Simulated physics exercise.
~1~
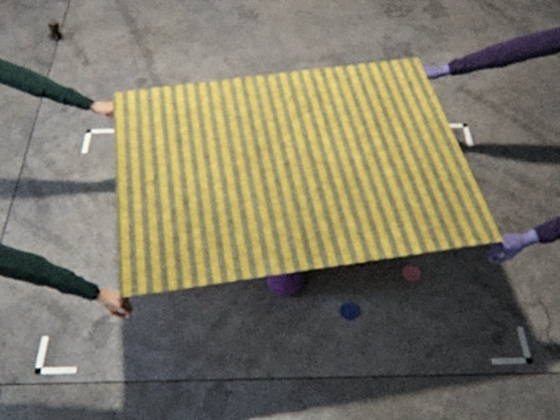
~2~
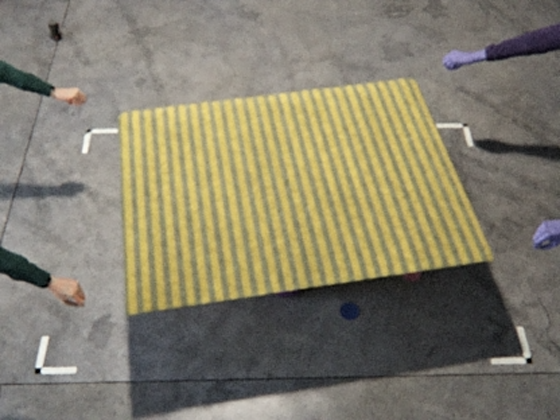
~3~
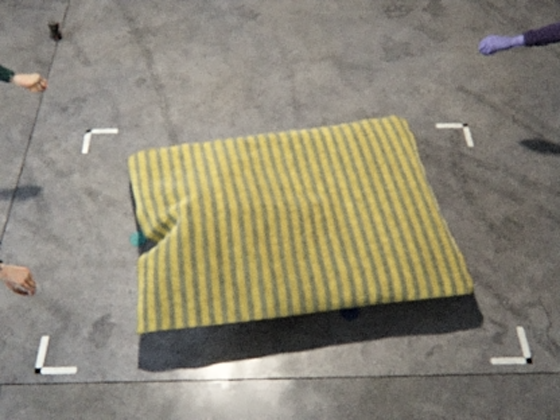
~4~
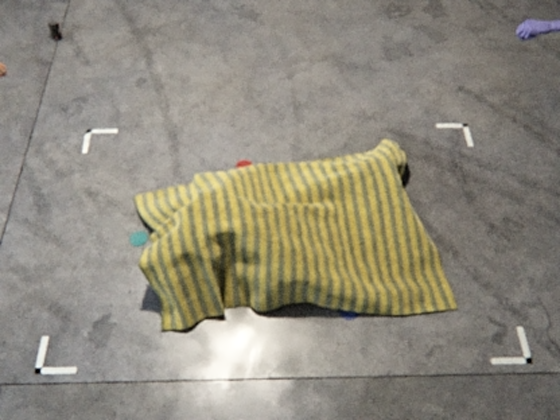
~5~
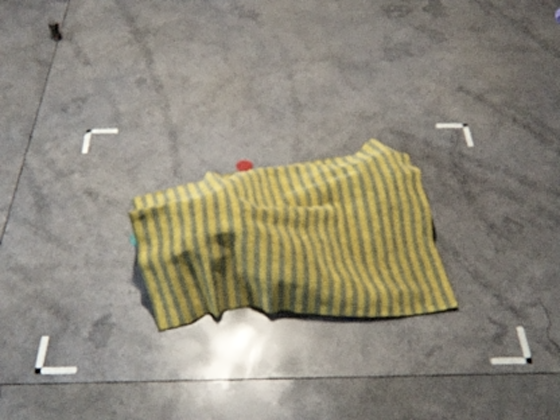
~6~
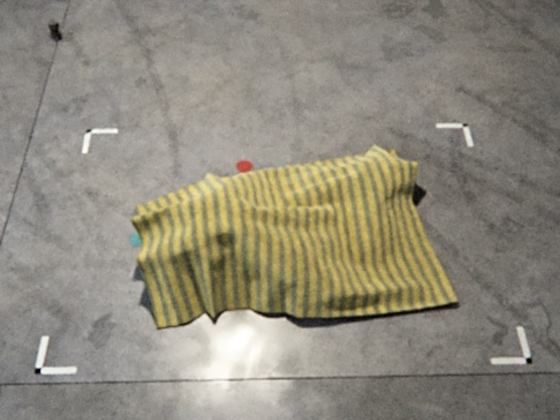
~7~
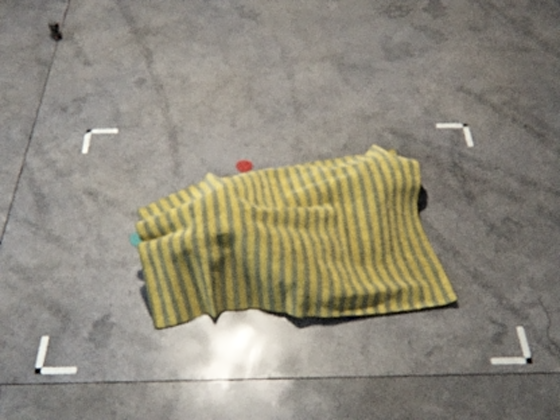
Yellow-and-grey striped blanket dropping from four hands onto the grey floor, crumpling over hidden shapes and coloured discs, red one still showing.
